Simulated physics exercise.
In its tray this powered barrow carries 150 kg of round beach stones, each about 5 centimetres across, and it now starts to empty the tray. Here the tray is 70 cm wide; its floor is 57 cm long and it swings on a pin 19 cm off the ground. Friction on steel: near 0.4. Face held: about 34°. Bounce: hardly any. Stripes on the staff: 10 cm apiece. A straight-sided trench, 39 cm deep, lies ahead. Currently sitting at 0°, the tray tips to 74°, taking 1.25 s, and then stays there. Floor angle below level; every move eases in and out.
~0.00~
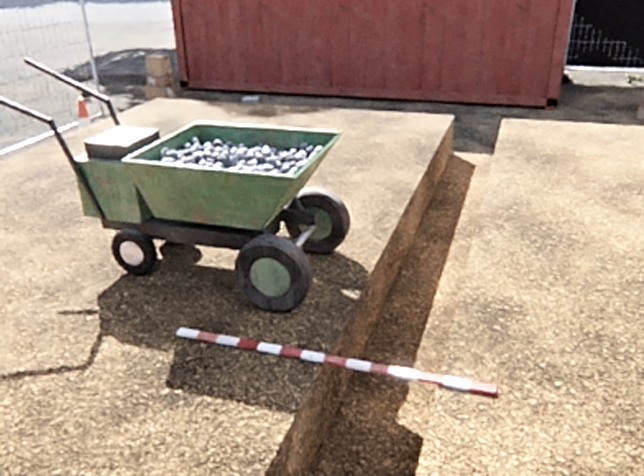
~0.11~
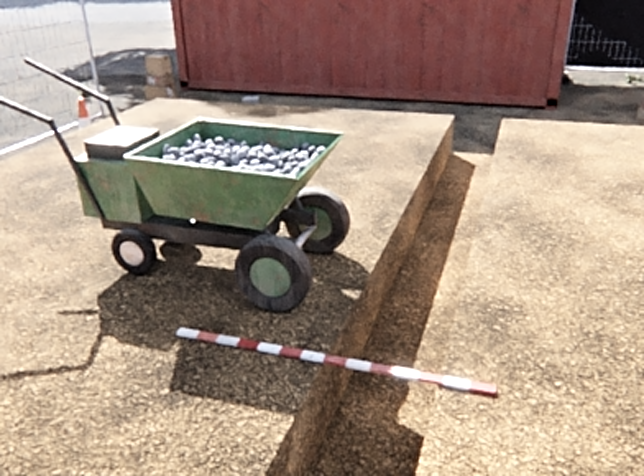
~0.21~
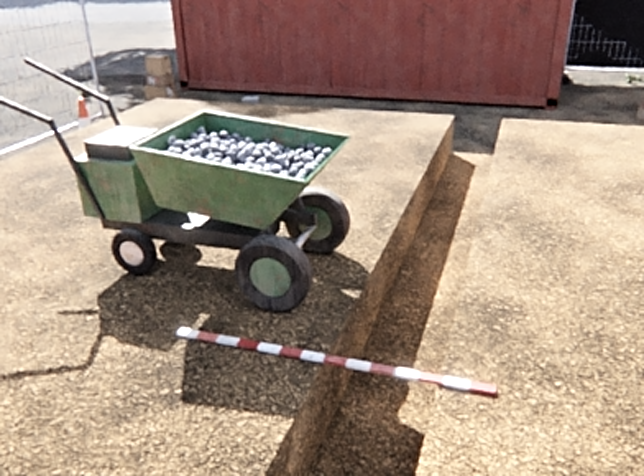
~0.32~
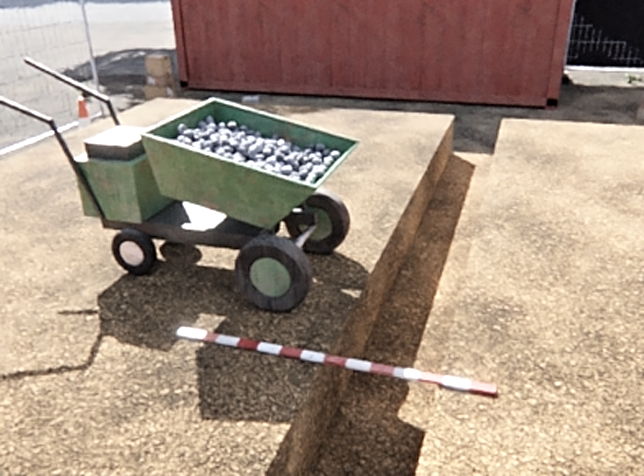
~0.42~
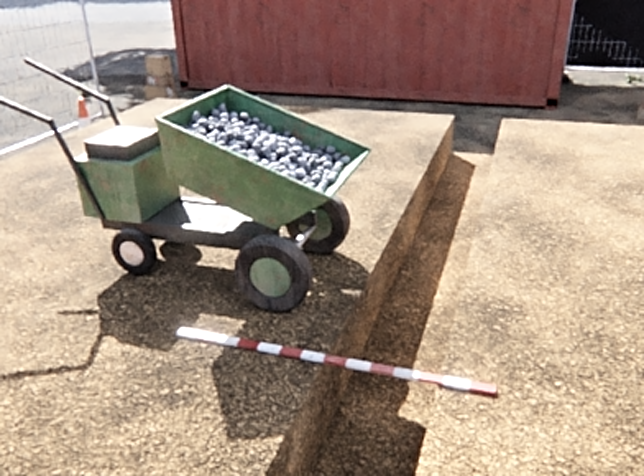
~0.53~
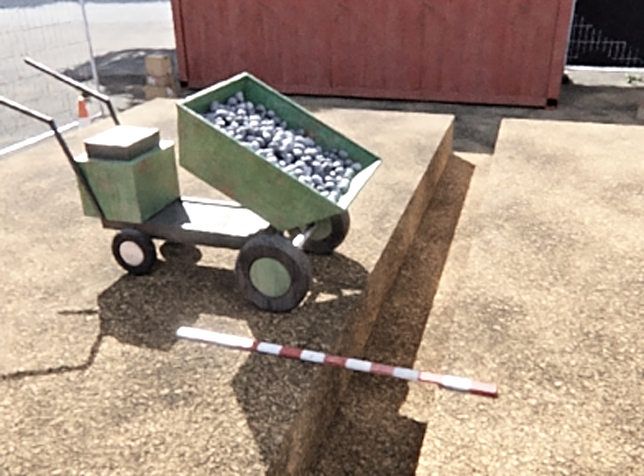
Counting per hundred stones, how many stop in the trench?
Some 82.
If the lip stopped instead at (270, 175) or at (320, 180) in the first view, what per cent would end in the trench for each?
Some 100 and some 55 per cent, in that order.
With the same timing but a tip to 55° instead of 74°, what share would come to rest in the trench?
Share in trench: Approx. 55%.
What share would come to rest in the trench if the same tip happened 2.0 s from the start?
It would be near 90 per cent.
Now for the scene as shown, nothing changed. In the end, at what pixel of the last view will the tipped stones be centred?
Look at roughly (428, 349).
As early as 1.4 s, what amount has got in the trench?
By that point it's something like 45 in a hundred.
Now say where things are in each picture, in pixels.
In the first frame, the tray is at 0°, its lip at (293, 178); the top of the load is at (241, 154).
In the second frame, lip at (296, 179), floor tilted 2°, highest stones at (231, 151); the stones move at 0.2 m/s on average.
In the third frame, lip at (304, 182), floor tilted 6°, highest stones at (213, 142); the stones move at 0.4 m/s on average.
In the fourth frame, lip at (316, 189), floor tilted 12°, highest stones at (207, 131); the stones move at 0.6 m/s on average.
In the fifth frame, lip at (330, 198), floor tilted 20°, highest stones at (216, 118); the stones move at 0.7 m/s on average.
In the sixth frame, lip at (344, 211), floor tilted 29°, highest stones at (233, 107); the stones move at 0.8 m/s on average.
After 0.9 s the floor is at 63°; 100 % in the tray; the foremost stones are at (400, 244).
After 1.4 s the floor is at 74°; 47 % in the tray, 43 % in the trench, 10 % past the trench; the foremost stones are at (520, 304).
After 1.7 s the floor is at 74°; 16 % in the tray, 65 % in the trench, 19 % past the trench; the foremost stones are at (641, 318).
After 3.7 s the floor is at 74°; 0 % in the tray, 82 % in the trench, 18 % past the trench; the foremost stones are past the picture's edge.
